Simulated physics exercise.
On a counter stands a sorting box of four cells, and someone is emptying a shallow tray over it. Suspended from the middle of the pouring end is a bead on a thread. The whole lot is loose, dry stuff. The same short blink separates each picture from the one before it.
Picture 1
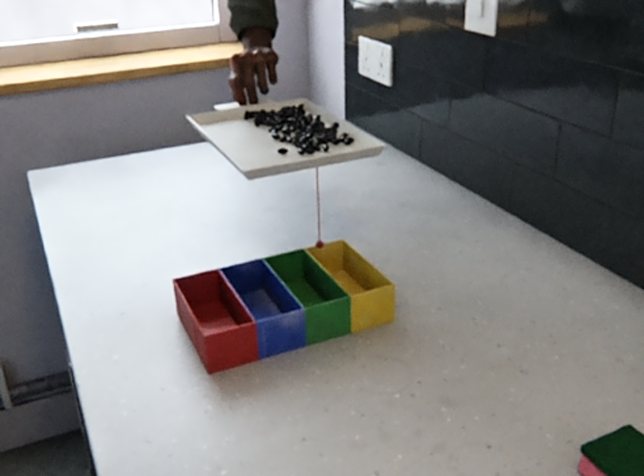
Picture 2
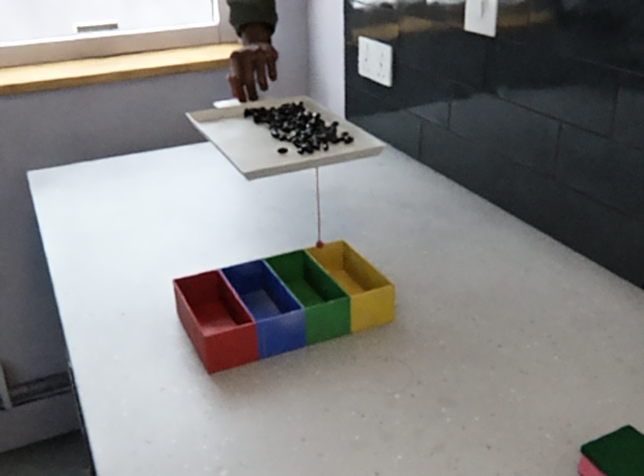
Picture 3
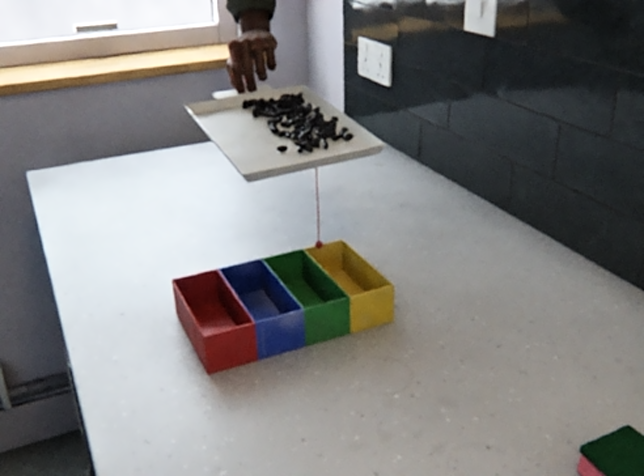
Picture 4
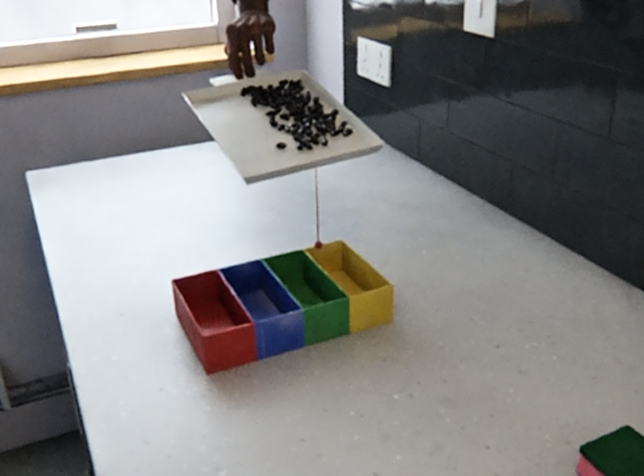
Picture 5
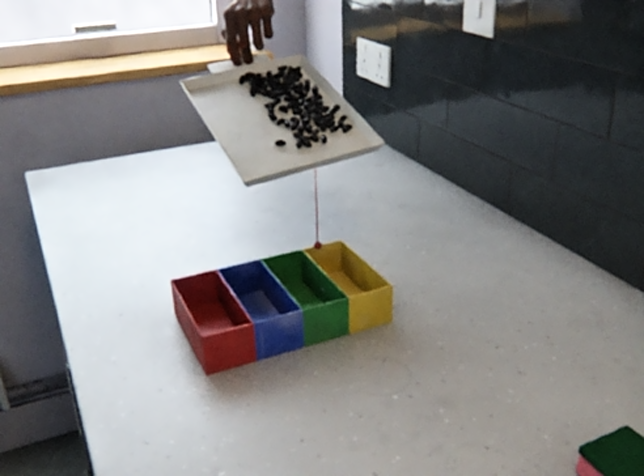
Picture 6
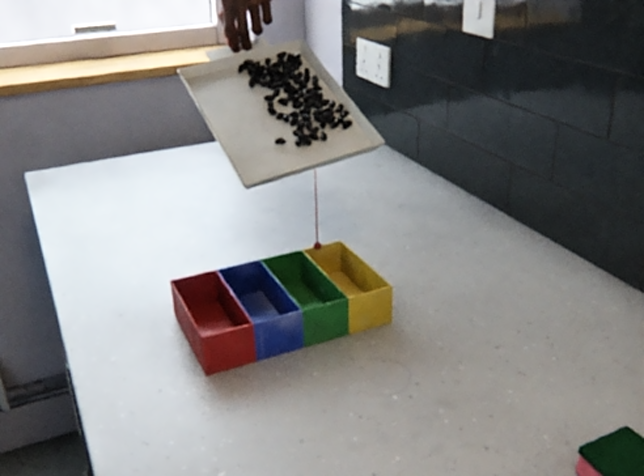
On a pale counter by a window, a hand holds a shallow tray of black beans above a sorting box with red, blue, green and yellow cells, a bead hanging on a thread beneath. Level at first, the tray gradually tilts as its back edge rises, while the beans shift little.
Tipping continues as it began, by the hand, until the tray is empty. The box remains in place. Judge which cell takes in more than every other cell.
The blue cell takes in the most.
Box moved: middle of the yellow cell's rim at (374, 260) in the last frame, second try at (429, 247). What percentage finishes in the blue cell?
Close to 40 in a hundred first, close to 10 in a hundred second.
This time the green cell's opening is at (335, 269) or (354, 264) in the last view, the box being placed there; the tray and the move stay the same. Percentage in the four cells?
The first yields 100 per cent and the second 80 per cent.
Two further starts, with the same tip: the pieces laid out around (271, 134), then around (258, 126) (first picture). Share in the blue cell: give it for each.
In order, 60 % then 60 %.
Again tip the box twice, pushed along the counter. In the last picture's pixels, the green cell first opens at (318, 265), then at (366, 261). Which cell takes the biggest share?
Try one goes to the blue cell; try two goes to the red cell.
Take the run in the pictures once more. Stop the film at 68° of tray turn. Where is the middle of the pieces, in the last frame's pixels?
Look around (281, 185) in the last picture.
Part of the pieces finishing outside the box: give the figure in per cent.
About 0 per cent.
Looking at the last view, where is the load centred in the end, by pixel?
Near (275, 323), more or less.
Soon, tray tipped steeply; about two thirds on the tray; a stray few in the blue cell; a stray few in the red cell; a stray few in the green cell; a stray few in the yellow cell; about a third falling or outside the box.
A while on, tray tipped past a quarter turn; about half in the blue cell; about a quarter in the green cell; a small part in the yellow cell; a small part in the red cell; a stray few falling or outside the box.
Towards the end, tray tipped past a quarter turn; about half in the blue cell; about a quarter in the green cell; a small part in the yellow cell; a small part in the red cell; a stray few falling or outside the box.
Finally, tray tipped past a quarter turn; about half in the blue cell; about a quarter in the green cell; a small part in the yellow cell; a small part in the red cell; a stray few outside the box.
